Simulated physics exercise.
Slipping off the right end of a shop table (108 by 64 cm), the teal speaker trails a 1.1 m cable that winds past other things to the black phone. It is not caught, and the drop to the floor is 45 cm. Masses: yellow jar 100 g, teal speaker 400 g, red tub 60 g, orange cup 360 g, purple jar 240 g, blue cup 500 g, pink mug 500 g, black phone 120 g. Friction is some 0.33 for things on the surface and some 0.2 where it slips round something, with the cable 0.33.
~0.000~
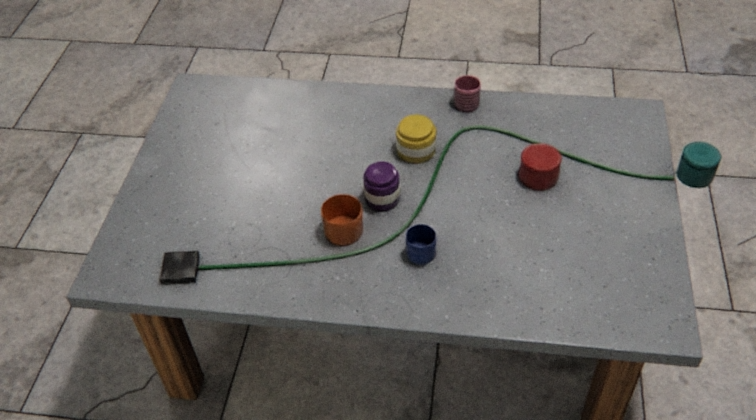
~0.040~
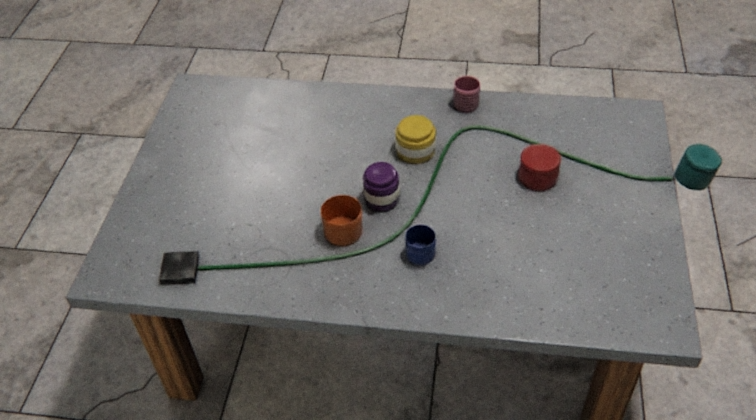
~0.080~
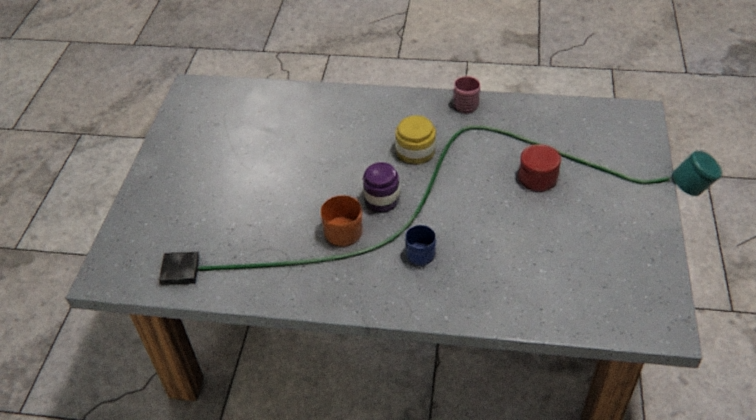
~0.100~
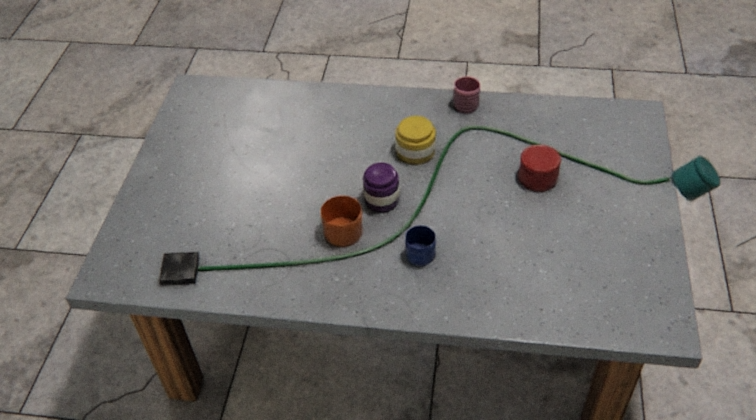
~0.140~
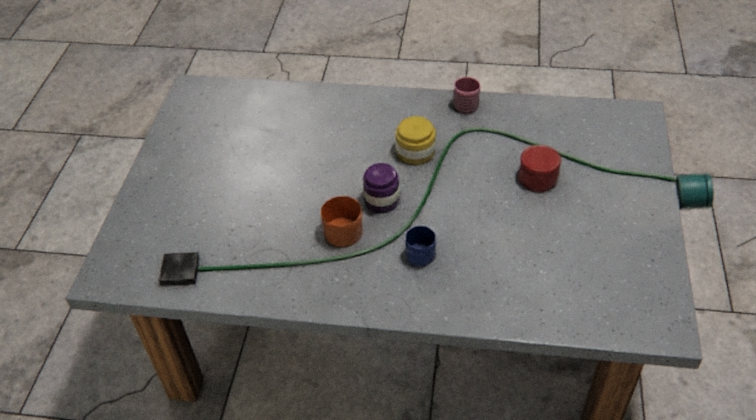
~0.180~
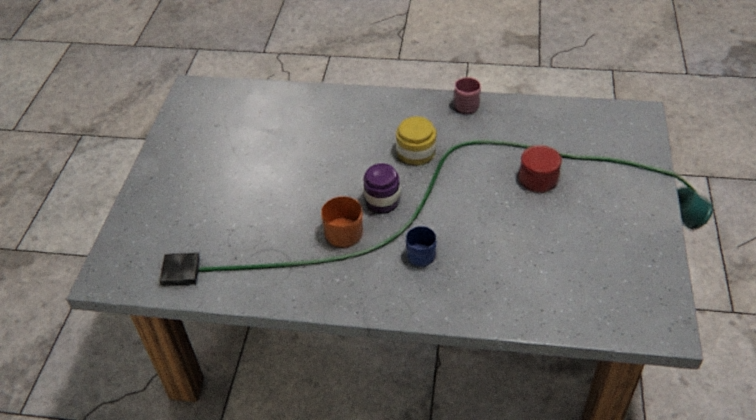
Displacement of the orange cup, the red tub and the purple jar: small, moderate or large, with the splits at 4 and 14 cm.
Orange cup: Small, red tub: Large, purple jar: Small.
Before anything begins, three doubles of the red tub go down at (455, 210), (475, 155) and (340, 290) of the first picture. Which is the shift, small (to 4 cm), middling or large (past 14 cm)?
In turn, the three show a medium amount of movement, a lot of movement and only a little movement.
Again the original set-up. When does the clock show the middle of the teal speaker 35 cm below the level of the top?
That comes at 0.36 seconds.
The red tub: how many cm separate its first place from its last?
The red tub - off the top.
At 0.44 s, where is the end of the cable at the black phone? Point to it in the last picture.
(328, 253), give or take.
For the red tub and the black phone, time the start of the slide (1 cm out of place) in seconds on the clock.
Red tub 0.26 s; black phone 0.28 s, roughly.
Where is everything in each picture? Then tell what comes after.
Shows, orange cup (341, 209); red tub (541, 156); purple jar (381, 172); cable runs through (614, 170) (509, 133) (383, 243) (262, 264), in the first frame.
Shows, teal speaker (702, 156); cable runs through (613, 171) (261, 265), in the second frame.
Shows, teal speaker (697, 174); cable runs through (612, 172) (261, 265), in the third frame.
Shows, teal speaker (696, 179); cable runs through (612, 172) (261, 265), in the fourth frame.
Shows, teal speaker (694, 192); cable runs through (616, 171) (261, 266), in the fifth frame.
Shows, orange cup (342, 211); red tub (542, 158); purple jar (381, 174); cable runs through (642, 166) (438, 169) (383, 244) (262, 266), in the sixth frame.
By 0.4 s, the cable's tail end at (328, 253); red tub 27 cm off its start, black phone 23 cm off its start, teal speaker over the edge.
By 0.7 s, the cable's tail end at (365, 254); red tub 50 cm off its start, orange cup 2 cm off its start, black phone 33 cm off its start.
By 0.9 s, the cable's tail end at (365, 254); red tub over the edge, orange cup 2 cm off its start at (348, 207), black phone 33 cm off its start at (364, 264).
By 1.2 s, the cable's tail end at (365, 254); red tub over the edge, orange cup 2 cm off its start, black phone 33 cm off its start.
By 2.4 s, the cable's tail end at (365, 254); red tub over the edge, orange cup 2 cm off its start at (349, 207), purple jar 0 cm off its start at (381, 174), black phone 33 cm off its start at (364, 264).
